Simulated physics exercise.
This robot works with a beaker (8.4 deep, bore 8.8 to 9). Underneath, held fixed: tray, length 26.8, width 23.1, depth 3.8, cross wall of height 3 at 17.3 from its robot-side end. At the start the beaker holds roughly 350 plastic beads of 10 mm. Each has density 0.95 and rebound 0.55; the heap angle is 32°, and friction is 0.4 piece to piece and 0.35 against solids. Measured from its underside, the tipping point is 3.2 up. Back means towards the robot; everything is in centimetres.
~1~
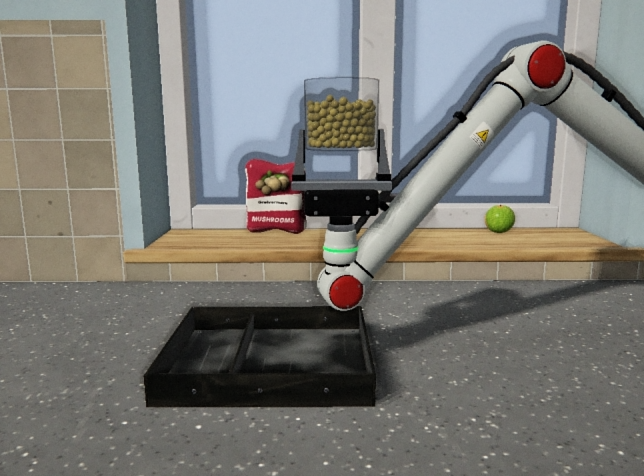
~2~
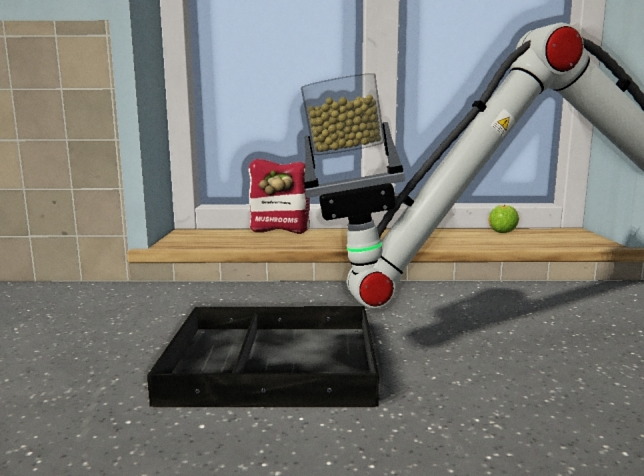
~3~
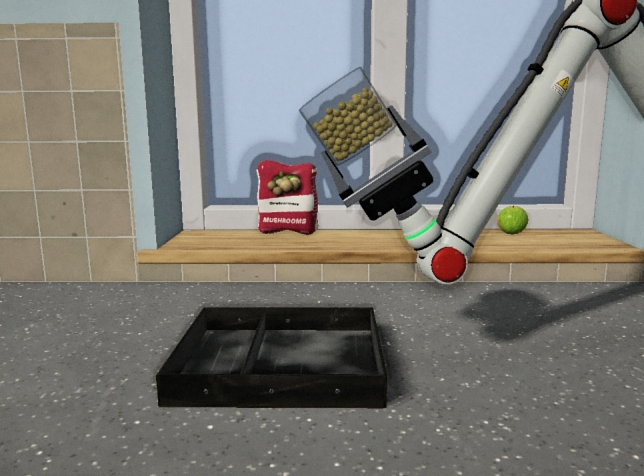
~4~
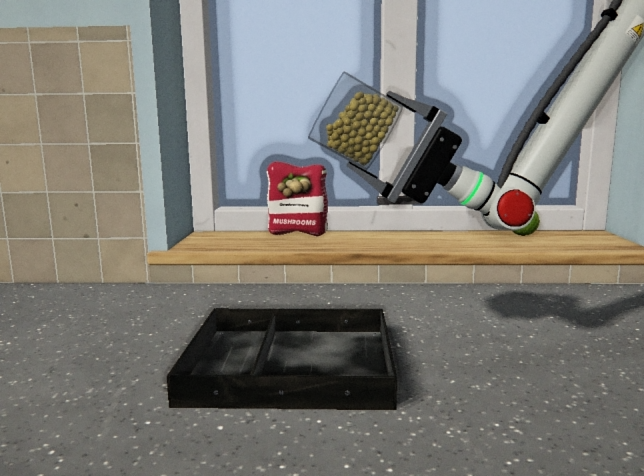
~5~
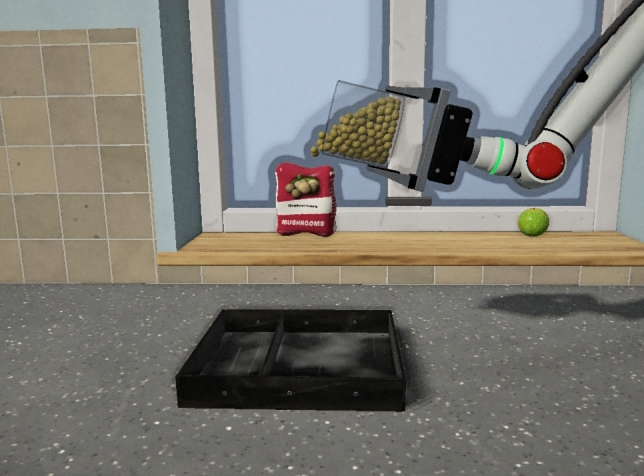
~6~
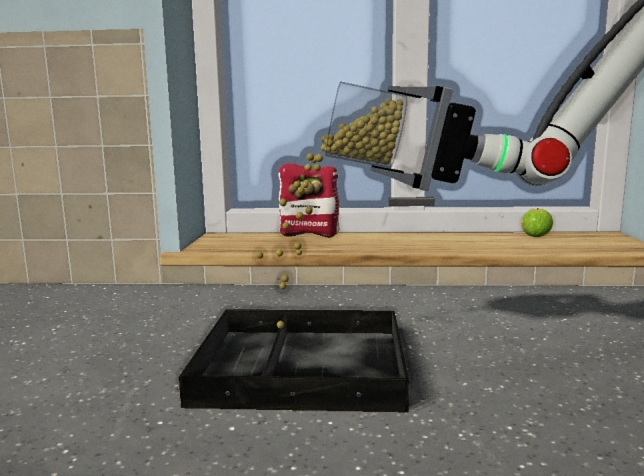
To begin with, a robot arm holds a clear beaker of tan beads upright above a black divided tray on a speckled counter. The arm moves right and up, tilting the beaker steadily leftward until it lies nearly on its side. Beads then slip over its lip and fall toward the tray.
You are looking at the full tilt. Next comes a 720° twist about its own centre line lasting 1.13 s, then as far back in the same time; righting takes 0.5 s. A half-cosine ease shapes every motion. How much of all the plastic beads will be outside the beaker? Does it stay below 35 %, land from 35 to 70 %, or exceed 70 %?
It lands from 35 to 70 %.
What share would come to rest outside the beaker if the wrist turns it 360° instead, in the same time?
I'd put it at about 55 %.
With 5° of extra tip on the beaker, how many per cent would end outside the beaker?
In that case I'd say some 75 per cent.
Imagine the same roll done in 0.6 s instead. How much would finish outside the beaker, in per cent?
Estimated share: Close to 40 %.
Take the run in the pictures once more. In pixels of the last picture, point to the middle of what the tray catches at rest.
Near pixel (294, 360).
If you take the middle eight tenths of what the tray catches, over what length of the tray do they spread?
Around 18 cm.
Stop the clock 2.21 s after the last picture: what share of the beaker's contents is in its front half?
The answer works out at some 30 percent.
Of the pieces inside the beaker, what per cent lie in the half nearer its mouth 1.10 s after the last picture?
Mouth-half fraction: Approx. 30 %.
Then, 1.10 s after the last picture, tipped 78°, highest piece 36 above the table; 208 in the beaker, 69 in the robot-side part, 47 in the far-side part, 12 on the table or floor, 18 in flight or on a rim.
Then, 2.21 s after the last picture, tipped 78°, highest piece 35 above the table; 153 in the beaker, 112 in the robot-side part, 63 in the far-side part, 17 on the table or floor, 9 in flight or on a rim.
Then, 2.96 s after the last picture, upright, highest piece 35 above the table; 148 in the beaker, 120 in the robot-side part, 69 in the far-side part, 17 on the table or floor.
Then, 3.66 s after the last picture, upright, highest piece 35 above the table; 148 in the beaker, 120 in the robot-side part, 69 in the far-side part, 17 on the table or floor.
Final count, 148 in the beaker, 120 in the robot-side part, 69 in the far-side part, 17 on the table or floor. That is 58 % outside the beaker.
